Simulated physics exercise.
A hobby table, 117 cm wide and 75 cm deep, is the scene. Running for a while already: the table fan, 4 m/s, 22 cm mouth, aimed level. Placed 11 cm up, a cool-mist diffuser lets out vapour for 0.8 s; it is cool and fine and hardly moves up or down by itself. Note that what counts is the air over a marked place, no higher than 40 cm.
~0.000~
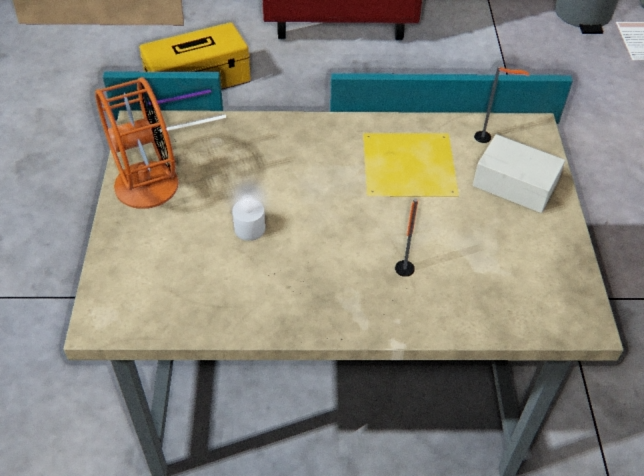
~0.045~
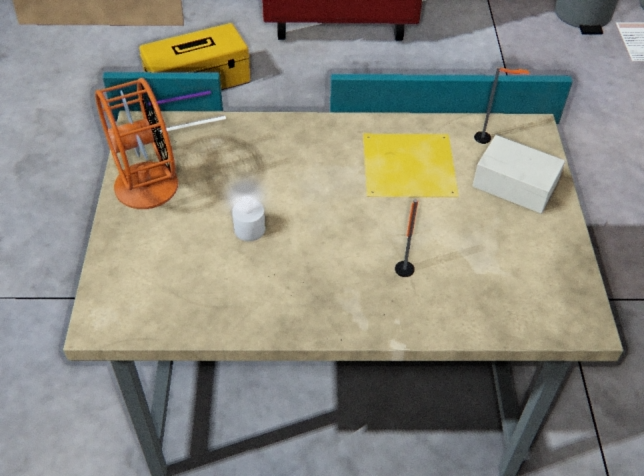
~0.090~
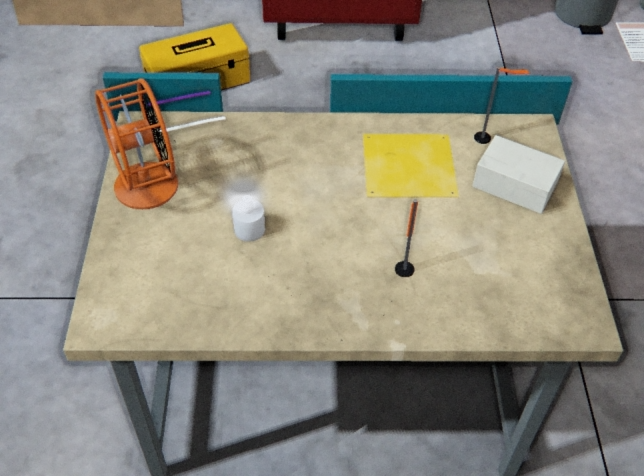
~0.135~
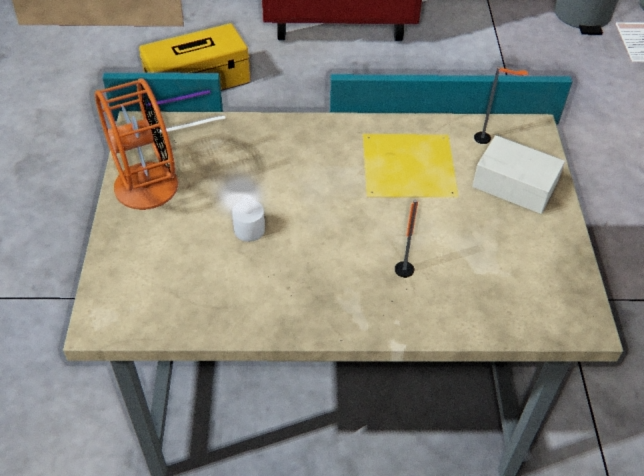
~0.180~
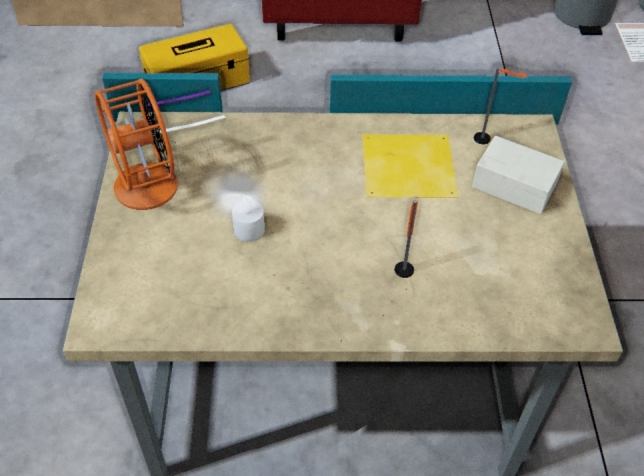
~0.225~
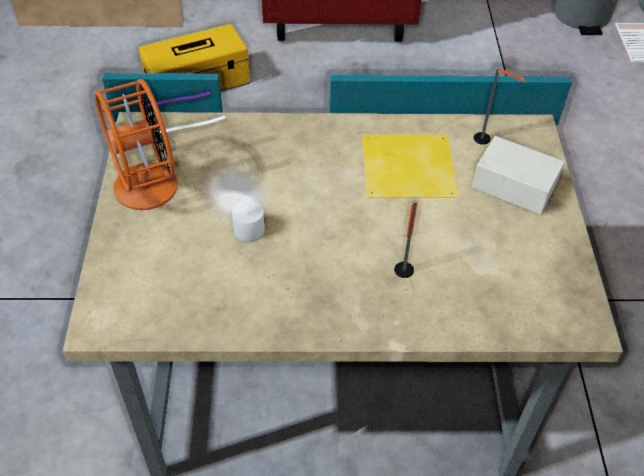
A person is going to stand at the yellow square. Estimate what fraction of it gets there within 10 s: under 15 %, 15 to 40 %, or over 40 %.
More than 40 %.
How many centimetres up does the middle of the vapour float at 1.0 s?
I'd put it at around 8 cm up.
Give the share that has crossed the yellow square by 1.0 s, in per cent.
I'd say near 30 per cent by then.
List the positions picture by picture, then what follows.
The vapour is thickest near (248, 197), the cool-mist diffuser stands at (248, 203) and the table fan is at (135, 134), in the first frame.
The vapour is thickest near (244, 197) and the yellow square is centred on (409, 165), in the second frame.
The vapour is thickest near (242, 196), a ribbon ends at (528, 72) and a ribbon ends at (410, 235), in the third frame.
The vapour is thickest near (239, 195) and the top of a block is at (521, 162), in the fourth frame.
The vapour is thickest near (238, 195), in the fifth frame.
The vapour is thickest near (235, 194), a ribbon ends at (523, 79) and a ribbon ends at (409, 236), in the sixth frame.
By 1.0 s we count, 26 % has passed over the yellow square, with 91 % still about or yet to come, and the middle of the rest is near (298, 148).
By 2.0 s we count, 61 % has passed over the yellow square, with 17 % still about or yet to come, and the middle of the rest is near (561, 135).
By 4.0 s we count, 61 % has passed over the yellow square, with 4 % still about or yet to come.
By 10.0 s we count, 61 % has passed over the yellow square, with 2 % still about or yet to come.
